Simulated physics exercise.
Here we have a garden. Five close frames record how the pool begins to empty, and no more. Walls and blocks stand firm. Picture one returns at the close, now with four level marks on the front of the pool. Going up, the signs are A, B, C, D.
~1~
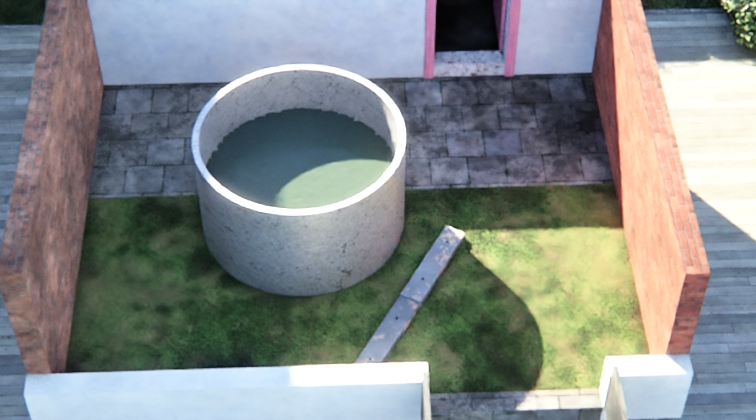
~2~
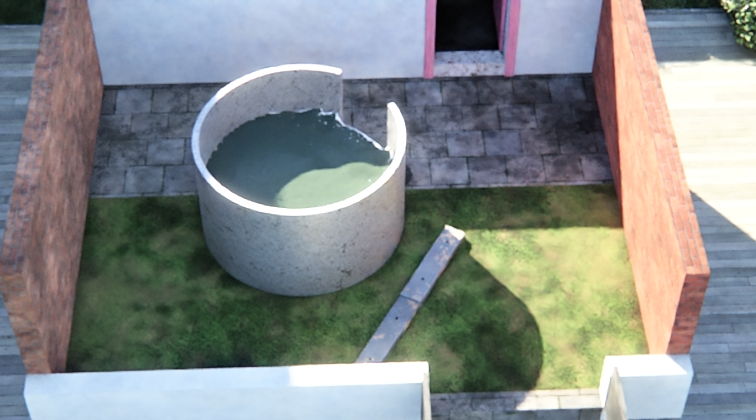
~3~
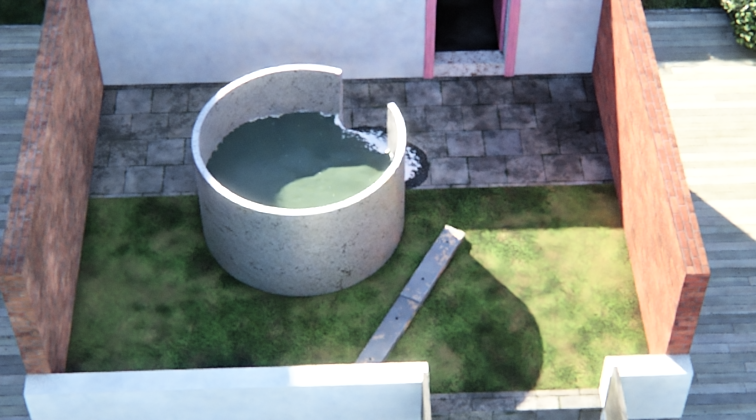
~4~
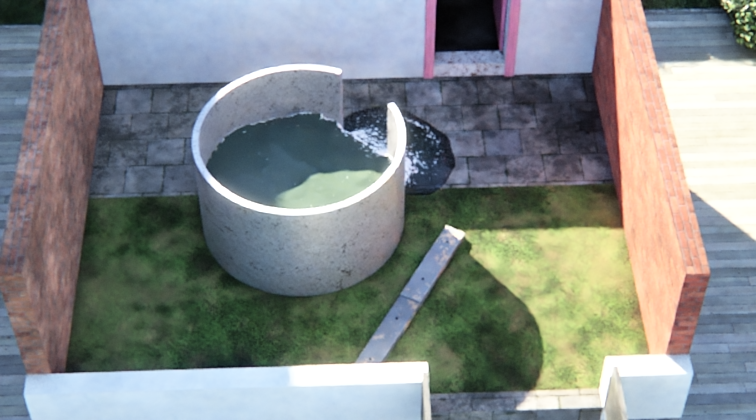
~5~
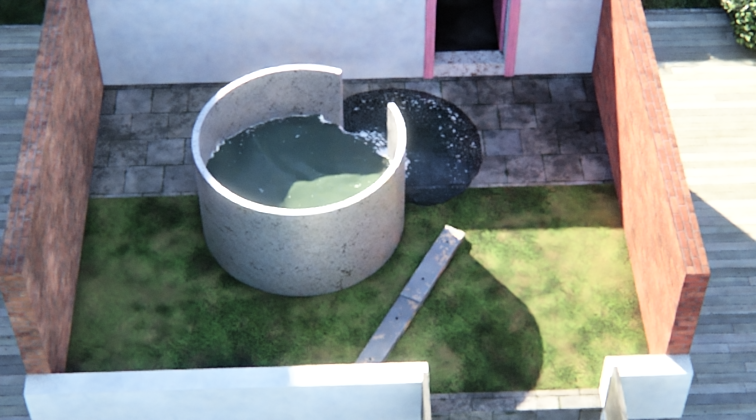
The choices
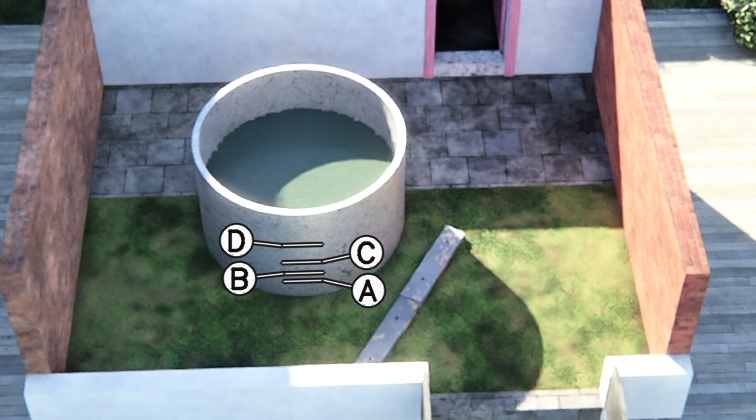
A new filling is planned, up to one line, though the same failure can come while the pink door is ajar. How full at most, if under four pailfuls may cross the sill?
C is the one.
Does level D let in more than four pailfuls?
Yes.
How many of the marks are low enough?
Three.
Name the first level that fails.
D.
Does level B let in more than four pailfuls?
No.
In white, A at (303, 280); B at (303, 273); C at (302, 262); D at (301, 245); from the bottom up A, B, C, D.
Choosing A, nothing gets over.
Choosing B, nothing gets over.
Choosing C, a splash gets over, under a bucket.
Choosing D, about 10 bucketfuls get in.
